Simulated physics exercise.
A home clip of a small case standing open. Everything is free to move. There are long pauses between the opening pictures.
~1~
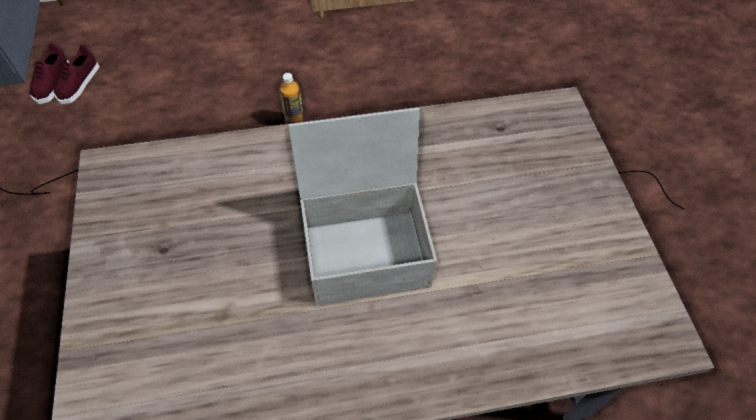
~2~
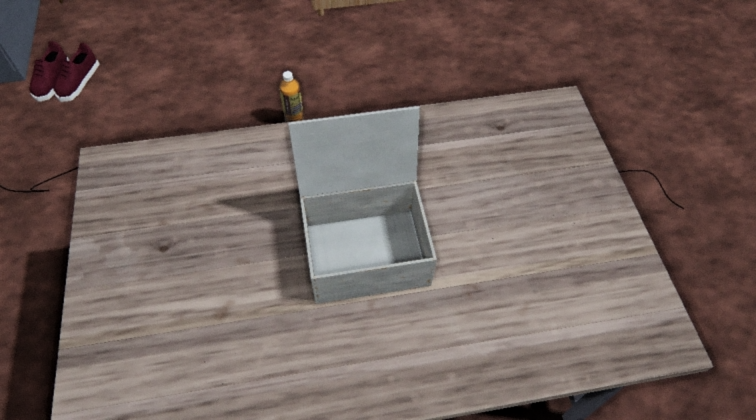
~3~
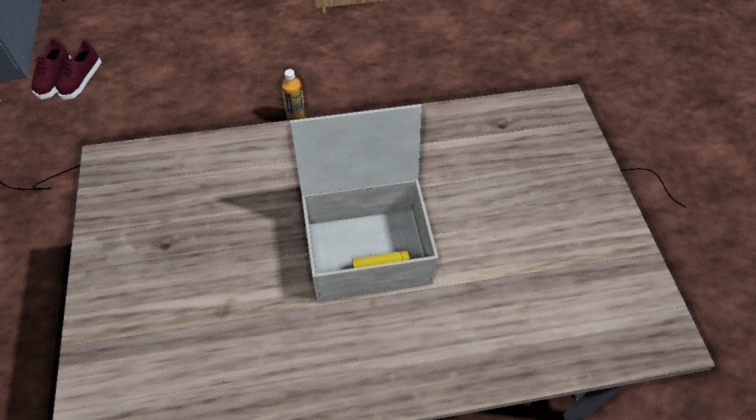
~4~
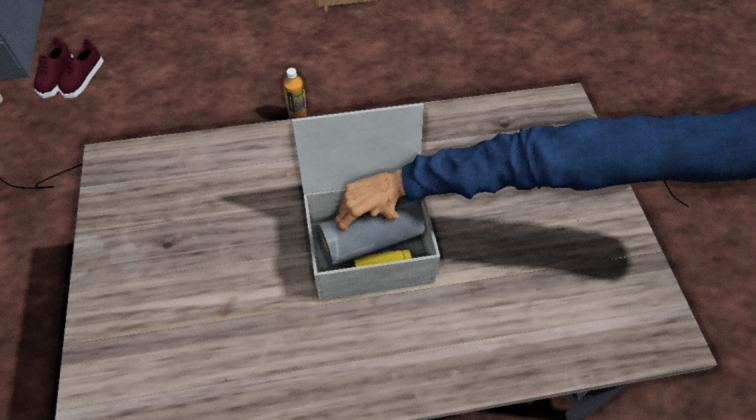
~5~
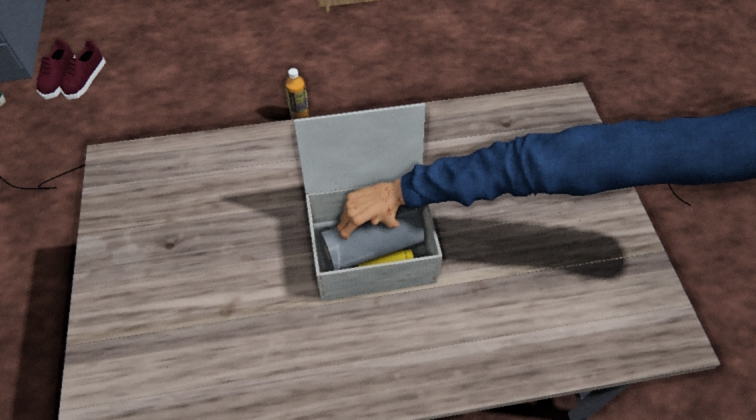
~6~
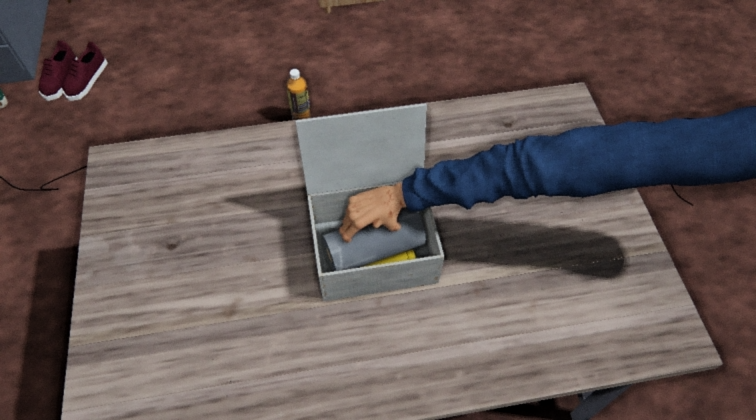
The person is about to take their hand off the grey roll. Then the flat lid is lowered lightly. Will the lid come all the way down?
In the end the lid sits on the rim.
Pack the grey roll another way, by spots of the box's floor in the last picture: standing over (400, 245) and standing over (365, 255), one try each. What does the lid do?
In the first case it is held up; in the second case it will not close.
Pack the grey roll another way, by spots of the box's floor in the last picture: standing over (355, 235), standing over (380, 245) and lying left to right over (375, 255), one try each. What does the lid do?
First try: It will not close; second try: It will not close; third try: It closes.
Then, 1.30 s past the last view, lid 83° above the rim; grey roll displaced about its own width near (367, 231).
Then, 1.80 s past the last view, lid 27° above the rim; grey roll displaced about its own width near (366, 231).
Finally, lid shut; moved from the start, grey roll; yellow shaker still in place. Final places as the last picture's camera would see them, grey roll near (366, 231).
